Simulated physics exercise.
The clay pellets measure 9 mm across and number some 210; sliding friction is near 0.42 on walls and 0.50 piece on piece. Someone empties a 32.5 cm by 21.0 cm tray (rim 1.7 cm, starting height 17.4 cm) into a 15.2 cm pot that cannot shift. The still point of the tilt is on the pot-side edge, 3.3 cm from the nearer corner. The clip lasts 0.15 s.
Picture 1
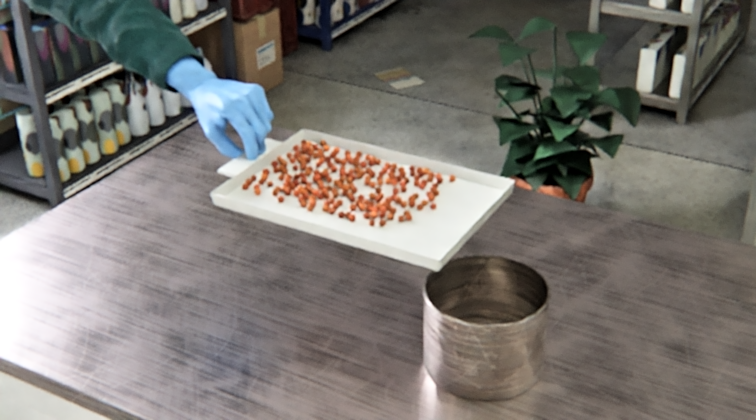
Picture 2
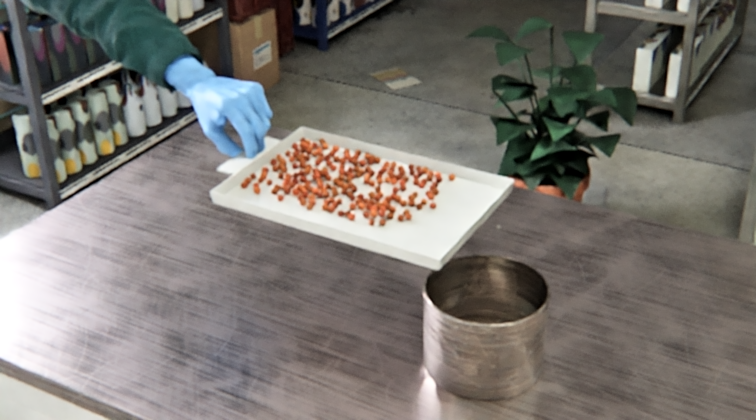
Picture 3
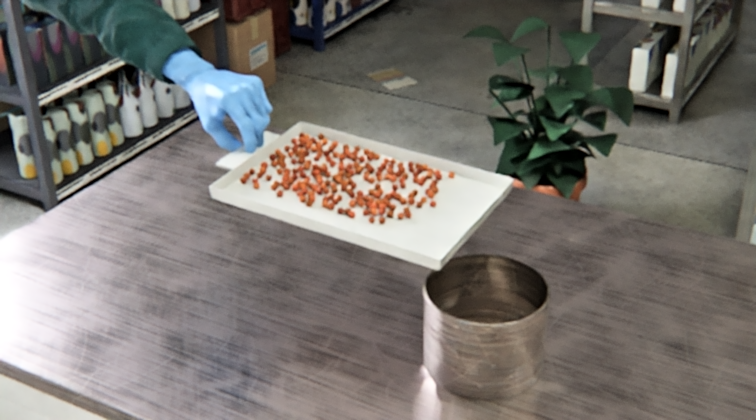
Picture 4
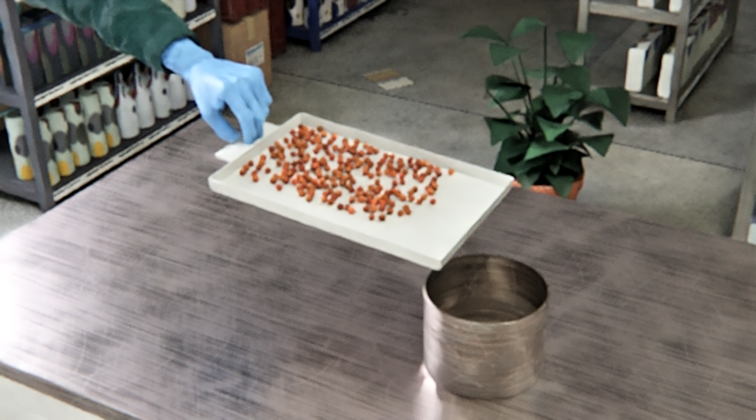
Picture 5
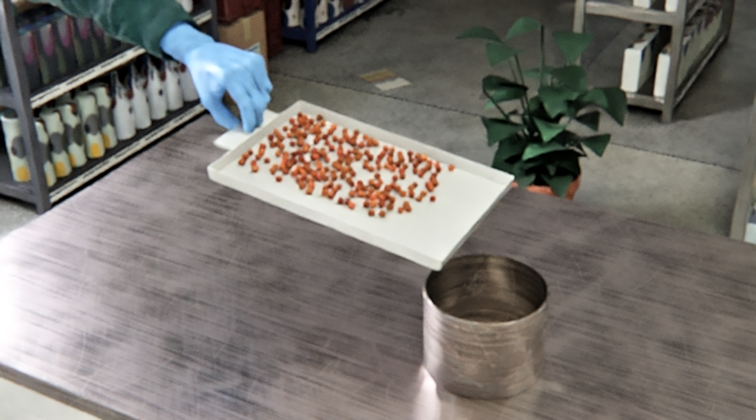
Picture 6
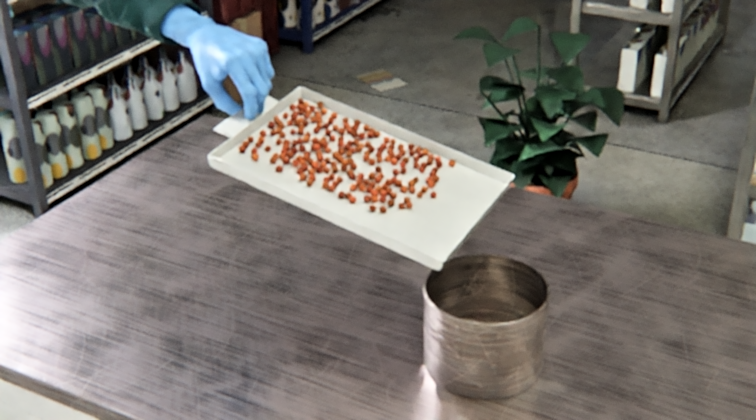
On a metal table, a blue-gloved hand slowly raises the left end of a pellet-covered tray.
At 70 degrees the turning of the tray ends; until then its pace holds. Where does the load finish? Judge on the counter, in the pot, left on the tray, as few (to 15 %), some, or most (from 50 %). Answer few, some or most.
Counter: Some, pot: Some, tray: Some.
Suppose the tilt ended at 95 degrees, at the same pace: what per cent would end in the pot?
Then about 60 per cent.
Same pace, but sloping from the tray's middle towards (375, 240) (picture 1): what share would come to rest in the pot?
Some 0 per cent.
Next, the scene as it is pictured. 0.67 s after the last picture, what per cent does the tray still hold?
Roughly 35 per cent.
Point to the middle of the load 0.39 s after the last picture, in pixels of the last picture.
At about (447, 168).
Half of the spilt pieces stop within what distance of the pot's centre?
Roughly 22 cm.
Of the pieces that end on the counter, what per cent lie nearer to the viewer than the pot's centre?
Roughly 80 per cent.
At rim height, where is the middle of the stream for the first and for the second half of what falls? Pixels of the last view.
At about (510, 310), then at (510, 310).
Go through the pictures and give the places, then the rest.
Tray tilt 0 degrees, front corners at (213, 192) and (438, 258); middle of the pieces at (350, 181); pot at (487, 288), in the first frame.
Tray tilt 0 degrees, front corners at (213, 191) and (439, 258); middle of the pieces at (349, 179), in the second frame.
Tray tilt 2 degrees, front corners at (212, 186) and (439, 258); middle of the pieces at (348, 176), in the third frame.
Tray tilt 4 degrees, front corners at (211, 178) and (440, 258), lowest corner right front; middle of the pieces at (348, 170), in the fourth frame.
Tray tilt 8 degrees, front corners at (210, 167) and (440, 259), lowest corner right front; middle of the pieces at (348, 163), in the fifth frame.
Tray tilt 11 degrees, front corners at (211, 155) and (442, 260), lowest corner right front; middle of the pieces at (349, 154); pot at (487, 287), in the sixth frame.
Then, 0.24 s after the last picture, tilt 42 degrees; the tray holds 100 %, the pot 0 %.
Then, 0.39 s after the last picture, tilt 61 degrees; the tray holds 100 %, the pot 0 %.
Then, 0.67 s after the last picture, tilt 70 degrees; the tray holds 35 %, the pot 30 %.
In the end, counter 35 %, pot 35 %, tray 35 %.
